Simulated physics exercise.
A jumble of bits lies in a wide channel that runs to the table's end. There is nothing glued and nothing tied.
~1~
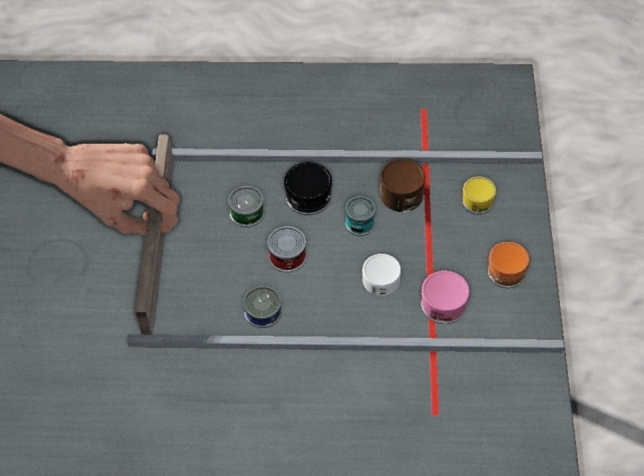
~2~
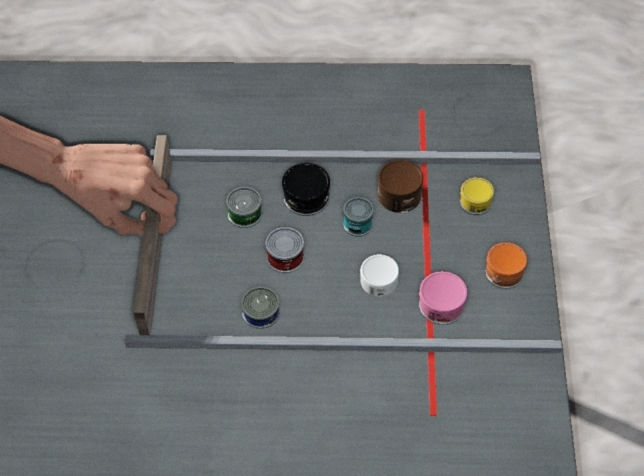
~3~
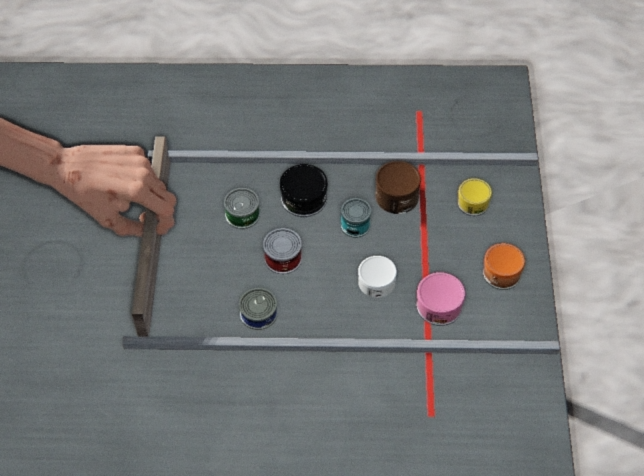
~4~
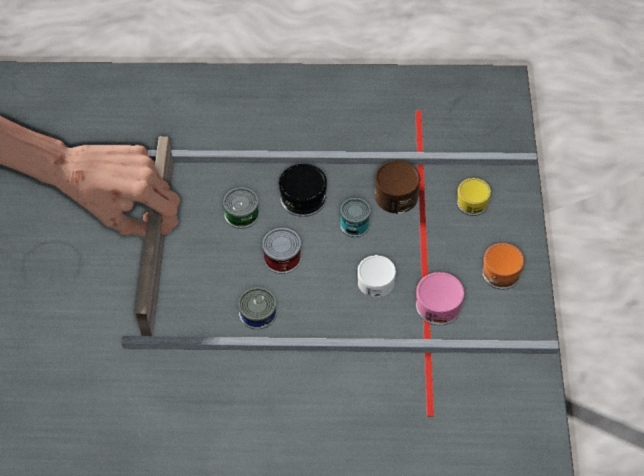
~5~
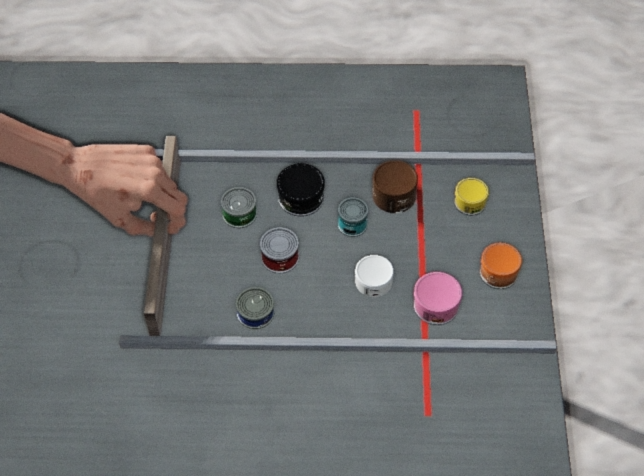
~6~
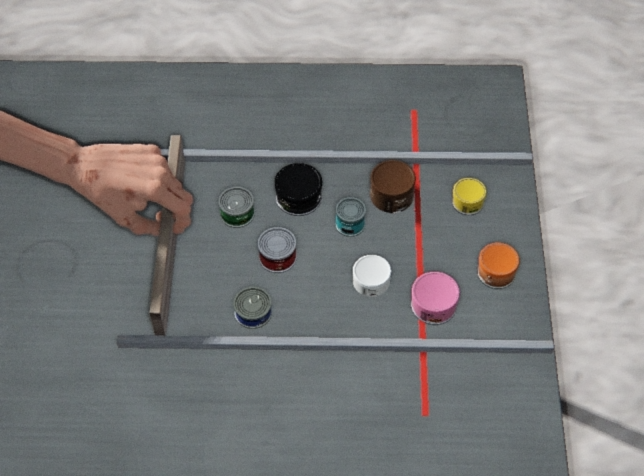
A hand reaches in from the left and holds a dark wooden board upright at one end of a wide channel on a grey table, seen from above. Between two pale rails sit green, black, red, teal, brown, white, blue, pink, yellow and orange round pots, with a red line crossing on the right. The view drifts slightly right, and the hand then slides the board a little rightward, touching no pots.
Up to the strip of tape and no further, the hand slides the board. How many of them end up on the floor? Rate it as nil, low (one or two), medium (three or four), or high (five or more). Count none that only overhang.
Nil.
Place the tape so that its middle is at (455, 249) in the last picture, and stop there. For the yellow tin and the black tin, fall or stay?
The yellow tin goes off the edge; the black tin stays where it is.
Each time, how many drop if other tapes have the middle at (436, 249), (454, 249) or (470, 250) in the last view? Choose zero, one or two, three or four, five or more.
Lab note - count per position: None; either one or two; 1 or 2.
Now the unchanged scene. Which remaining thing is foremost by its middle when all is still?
Nearest at the end: The yellow tin.
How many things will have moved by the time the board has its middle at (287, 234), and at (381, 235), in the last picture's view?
Respectively 4 and 9.
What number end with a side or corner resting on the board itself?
At rest, 5 are in contact.
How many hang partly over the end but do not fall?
The number would be 0.
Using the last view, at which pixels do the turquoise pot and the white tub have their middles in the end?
The turquoise pot ends at (464, 228) and the white tub at (439, 280).
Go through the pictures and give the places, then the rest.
Orange tin (508, 265); yellow tin (479, 196); pink tin (445, 298); board (156, 232); tape (429, 248), in the first frame.
Yellow tin (477, 197); green tin (244, 207), in the second frame.
Pink tin (440, 300); board (152, 234), in the third frame.
Orange tin (503, 267); red pot (282, 251), in the fourth frame.
Yellow tin (471, 197); black tin (301, 190), in the fifth frame.
Orange tin (498, 266); yellow tin (469, 197); pink tin (435, 299); board (169, 233); tape (419, 249), in the sixth frame.
Early on, none off yet; orange tin at rest near (498, 266); yellow tin at rest near (469, 197); pink tin at rest near (435, 299).
Finally, the number that fall off is zero.
